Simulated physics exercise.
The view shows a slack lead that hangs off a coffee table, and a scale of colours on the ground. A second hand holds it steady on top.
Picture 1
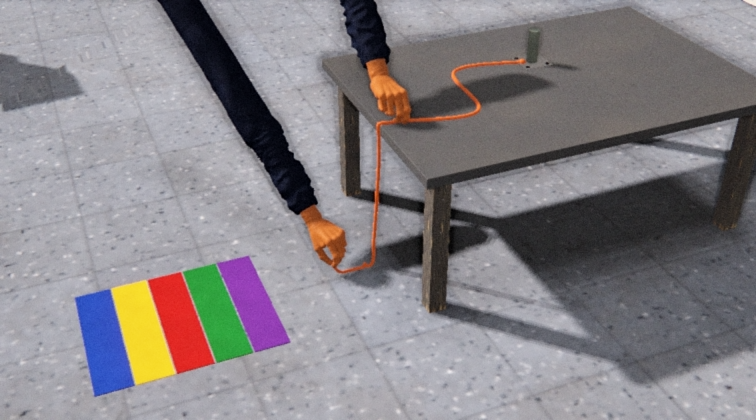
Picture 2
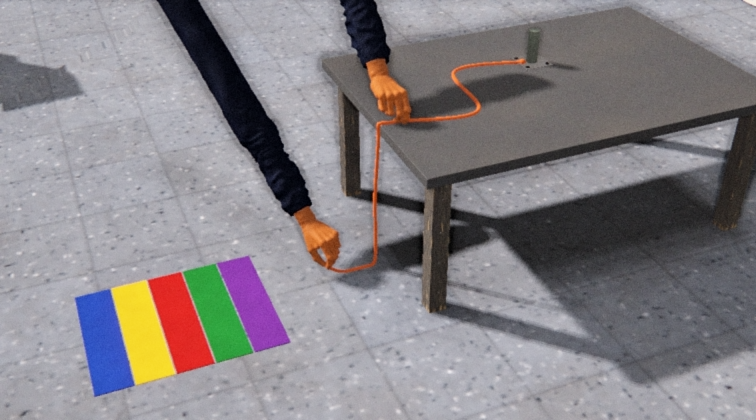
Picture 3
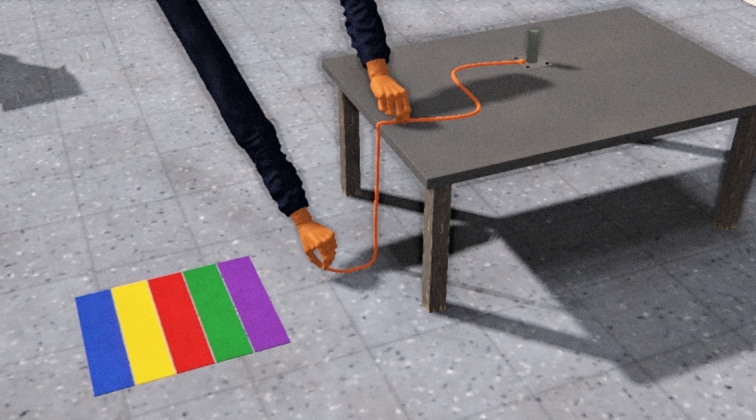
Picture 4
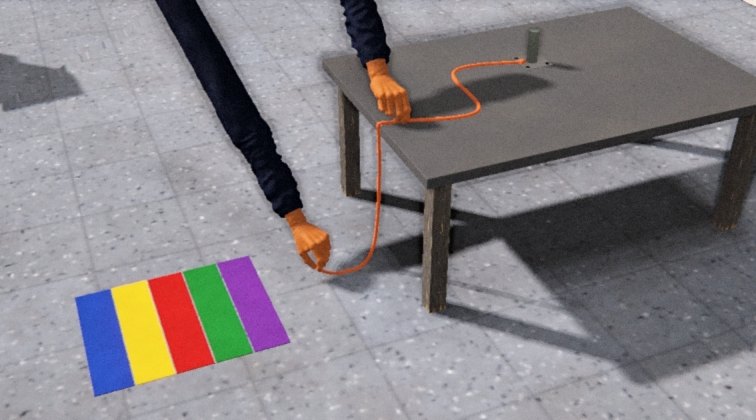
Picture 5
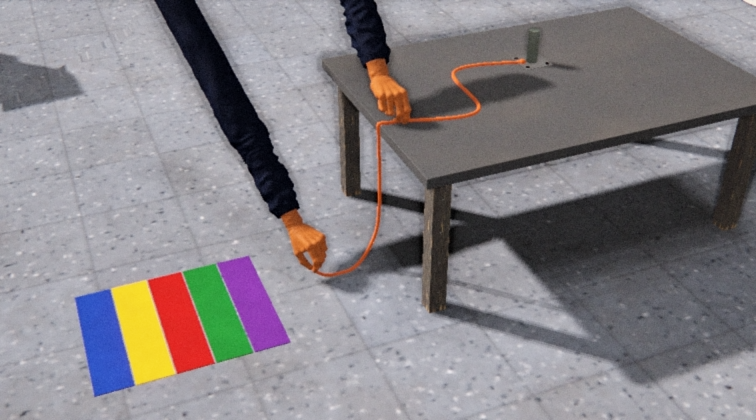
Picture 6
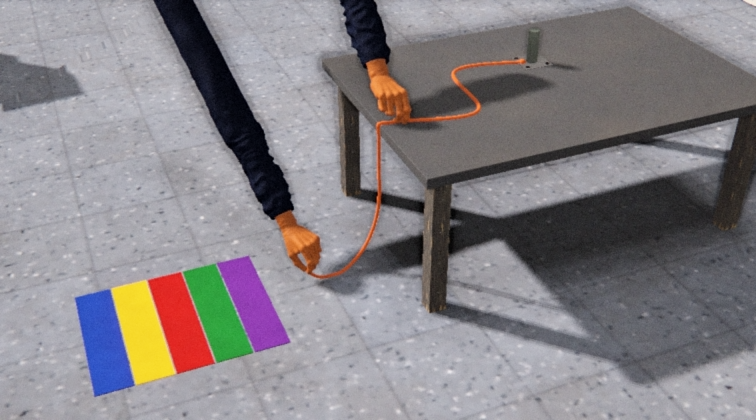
On a speckled tile floor beside a low table, one hand holds an orange cord at the table's edge while the other slowly draws its hanging end a short way left, toward a panel of coloured stripes.
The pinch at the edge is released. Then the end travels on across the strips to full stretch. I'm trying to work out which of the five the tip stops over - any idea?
I would say the yellow one.
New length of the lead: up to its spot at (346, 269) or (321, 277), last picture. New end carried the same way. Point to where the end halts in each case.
One per try, the spots are (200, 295) and (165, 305).
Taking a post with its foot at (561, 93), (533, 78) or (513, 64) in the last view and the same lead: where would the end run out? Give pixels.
It works out at around (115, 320), (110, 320) and (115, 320) for the three tries.
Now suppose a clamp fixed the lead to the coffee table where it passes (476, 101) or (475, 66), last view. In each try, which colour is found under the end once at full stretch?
Try 1 - green; try 2 - yellow.
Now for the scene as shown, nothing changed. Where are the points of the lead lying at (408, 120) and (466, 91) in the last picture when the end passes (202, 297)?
First point (365, 161), second point (430, 95).
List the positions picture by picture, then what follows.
In the first frame, end (333, 264); purple (265, 330); green (228, 340); red (190, 350); yellow (150, 361); blue (110, 372).
In the second frame, end (326, 266); lead through (492, 64) (459, 84) (468, 115) (390, 123) (376, 188) (376, 251).
In the third frame, end (323, 267).
In the fourth frame, end (317, 268); lead through (492, 64) (459, 84) (468, 115) (390, 123) (379, 187) (372, 251).
In the fifth frame, end (313, 269).
In the sixth frame, end (307, 270); lead through (492, 64) (459, 84) (468, 115) (390, 123) (380, 187) (362, 251).
Soon after, end near (202, 297); over green.
After that, end near (162, 307); over red.
At the stop, end near (139, 313); over yellow. Over yellow.
